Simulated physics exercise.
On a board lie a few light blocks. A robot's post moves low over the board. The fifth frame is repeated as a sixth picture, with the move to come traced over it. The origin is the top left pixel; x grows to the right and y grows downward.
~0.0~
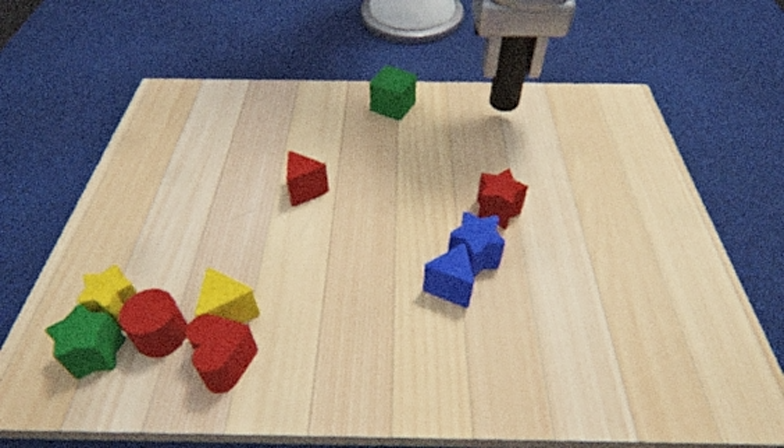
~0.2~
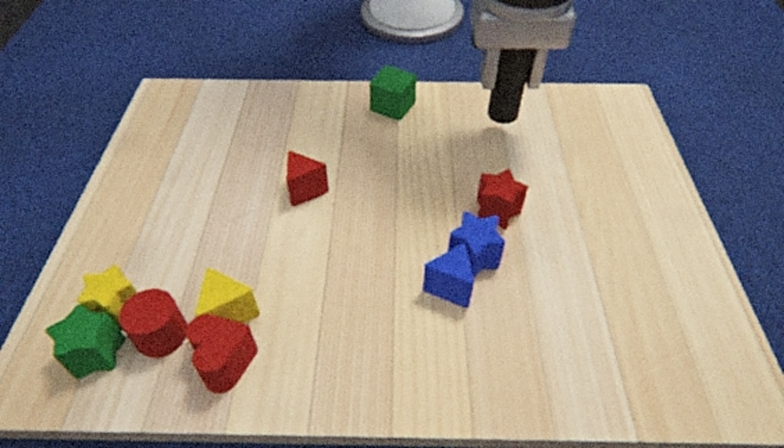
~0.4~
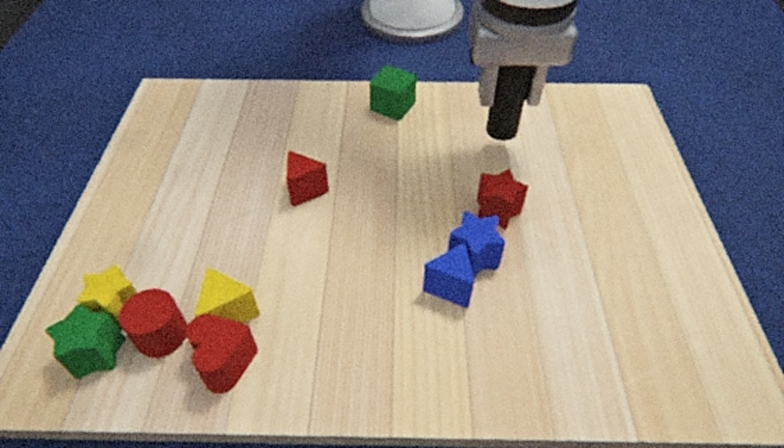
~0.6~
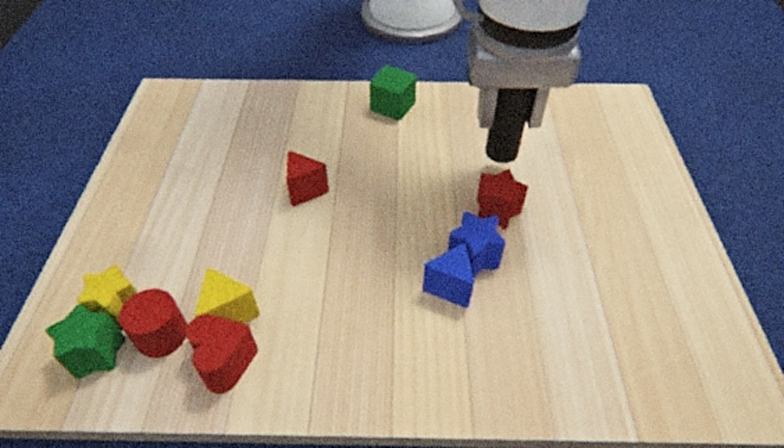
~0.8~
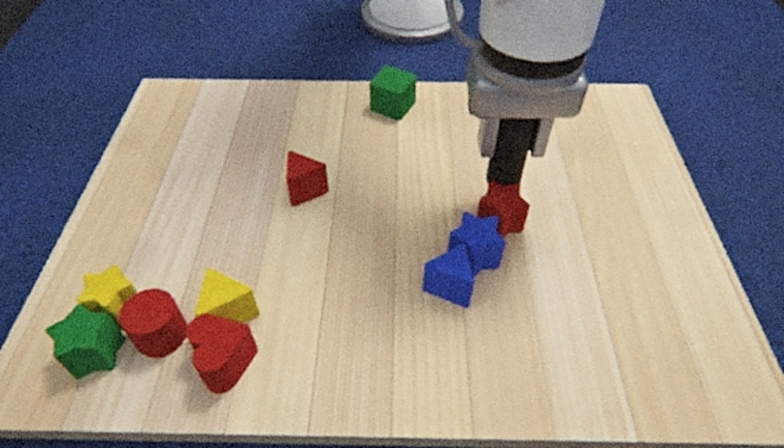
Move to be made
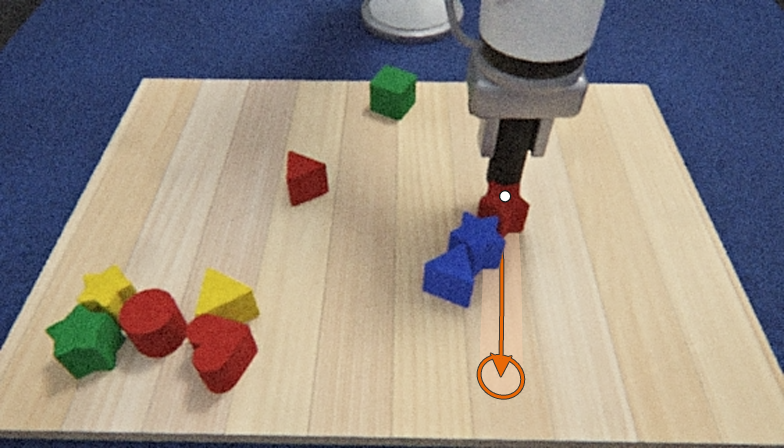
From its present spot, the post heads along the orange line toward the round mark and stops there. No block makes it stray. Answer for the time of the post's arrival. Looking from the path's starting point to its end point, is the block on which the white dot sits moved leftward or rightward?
Answer: Left.
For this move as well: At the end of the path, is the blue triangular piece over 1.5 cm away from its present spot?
I expect so.
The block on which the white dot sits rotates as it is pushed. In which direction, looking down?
Looking from above, the answer is counterclockwise.
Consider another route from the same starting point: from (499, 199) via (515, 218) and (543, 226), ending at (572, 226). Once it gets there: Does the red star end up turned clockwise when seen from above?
Final answer: Yes.
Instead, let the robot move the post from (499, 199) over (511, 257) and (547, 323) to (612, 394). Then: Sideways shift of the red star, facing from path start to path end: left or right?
The shift is rightward.
Path on the board, from (499, 199) to (501, 376); the dot is on the red star.
What follows on the original path. One third of the way, post at (506, 232); blue triangular piece at (438, 270), turned 25° anticlockwise; blue star at (477, 258), turned 85° clockwise; red star at (520, 252), turned 20° anticlockwise.
Two thirds of the way, post at (506, 291); blue triangular piece at (428, 271), turned 15° clockwise; blue star at (470, 292); red star at (541, 308), turned 50° anticlockwise.
At the end, post at (506, 361); blue triangular piece at (427, 271), turned 15° clockwise; blue star at (464, 307), turned 170° clockwise; red star at (554, 332), turned 100° anticlockwise.
